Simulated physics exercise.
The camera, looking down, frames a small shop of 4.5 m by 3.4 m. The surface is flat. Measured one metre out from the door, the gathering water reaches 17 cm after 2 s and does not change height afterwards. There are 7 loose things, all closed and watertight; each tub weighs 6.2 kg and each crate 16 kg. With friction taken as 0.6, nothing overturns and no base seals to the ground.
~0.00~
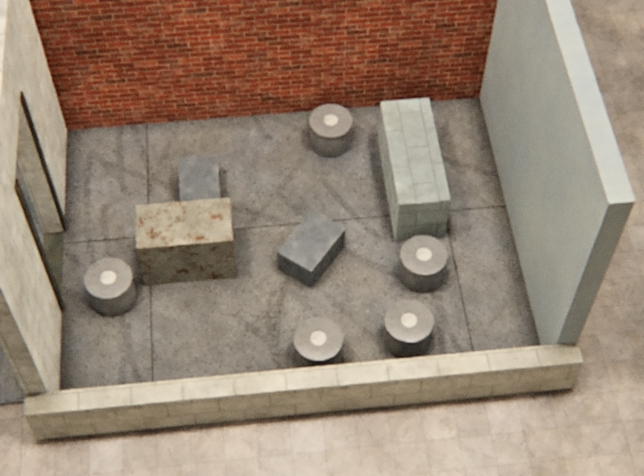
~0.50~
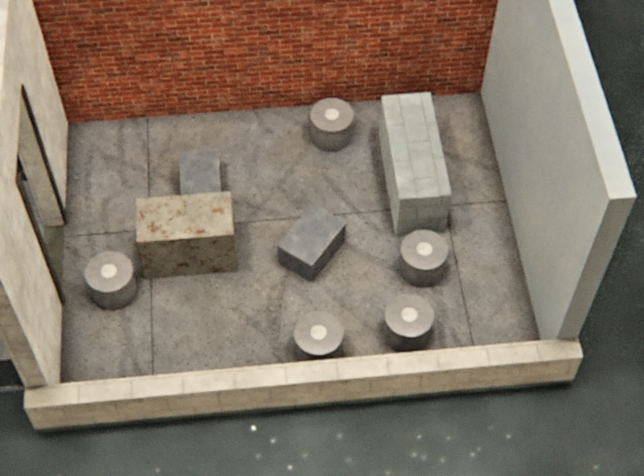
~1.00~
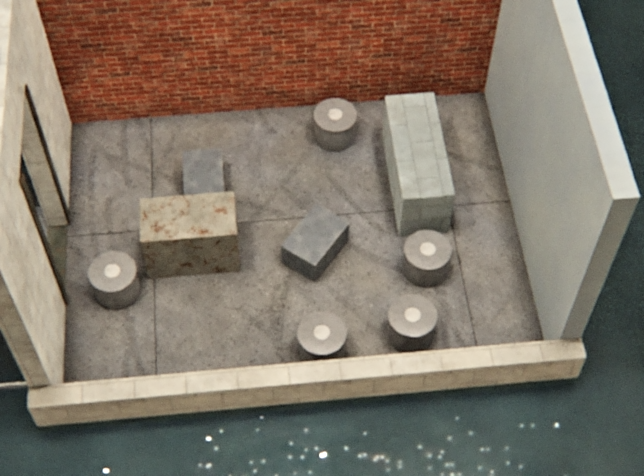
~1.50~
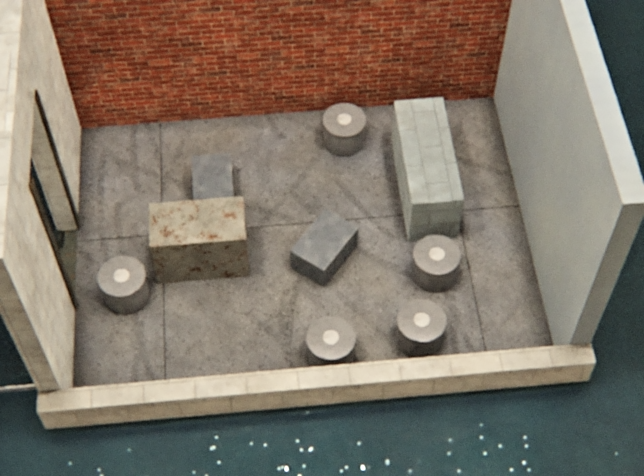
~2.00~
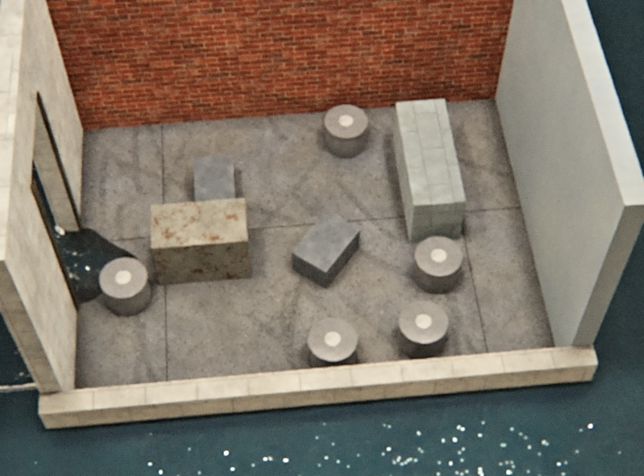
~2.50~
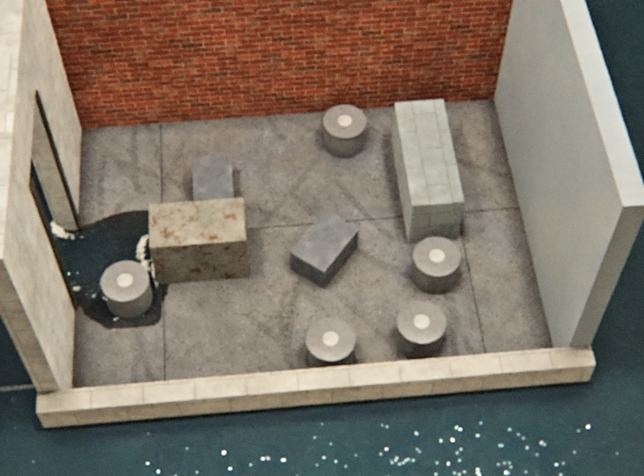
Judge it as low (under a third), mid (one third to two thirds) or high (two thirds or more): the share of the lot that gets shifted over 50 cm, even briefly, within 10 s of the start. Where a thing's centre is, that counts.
Mid.
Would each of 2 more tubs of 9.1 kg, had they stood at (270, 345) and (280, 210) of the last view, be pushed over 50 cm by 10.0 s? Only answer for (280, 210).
Below the mark.
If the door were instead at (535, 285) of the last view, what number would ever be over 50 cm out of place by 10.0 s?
You'd get 4 in that case.
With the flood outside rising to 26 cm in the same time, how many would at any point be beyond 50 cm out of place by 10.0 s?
Result: 5.
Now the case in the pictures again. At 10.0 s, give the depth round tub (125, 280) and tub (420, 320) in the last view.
Depth approx. 5 cm / 5 cm.
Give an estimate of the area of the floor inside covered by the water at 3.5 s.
About 4.0 m2.
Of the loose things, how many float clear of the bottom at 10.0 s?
My tally comes to 5.
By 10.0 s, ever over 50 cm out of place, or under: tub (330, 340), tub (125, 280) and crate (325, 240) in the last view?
First farther, then farther, then not as far.
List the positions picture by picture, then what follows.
The first frame shows a tub at (108, 278) rests on the ground; a tub at (409, 321), on the bottom; water covers 0.0 m2; 0 of 7 have shifted.
The second frame shows a tub at (109, 271) rests on the ground; a tub at (409, 315), on the bottom; 0.0 m2 under water; 0 of 7 have shifted.
The third frame shows a tub at (112, 271) rests on the ground; a tub at (413, 315) rests on the ground; 0.0 m2 under water; 0 of 7 have shifted.
The fourth frame shows a tub at (122, 276) rests on the ground; a tub at (422, 320) rests on the ground; water covers 0.0 m2; 0 of 7 have shifted.
The fifth frame shows a tub at (123, 278), on the bottom; a tub at (424, 322), on the bottom; 0.3 m2 under water; 0 of 7 have shifted.
The sixth frame shows a tub at (125, 281), on the bottom, 6 cm from its start; a tub at (422, 322) rests on the ground; water covers 0.9 m2; 1 of 7 have shifted.
After 3.5 s 1 of 7 are over 50 cm from their spots; 0 afloat.
After 4.5 s 1 of 7 are over 50 cm from their spots; 0 afloat.
After 7.0 s 1 of 7 are over 50 cm from their spots; 1 afloat.
After 10.0 s 3 of 7 are over 50 cm from their spots, and 3 have been at some point; 5 afloat.
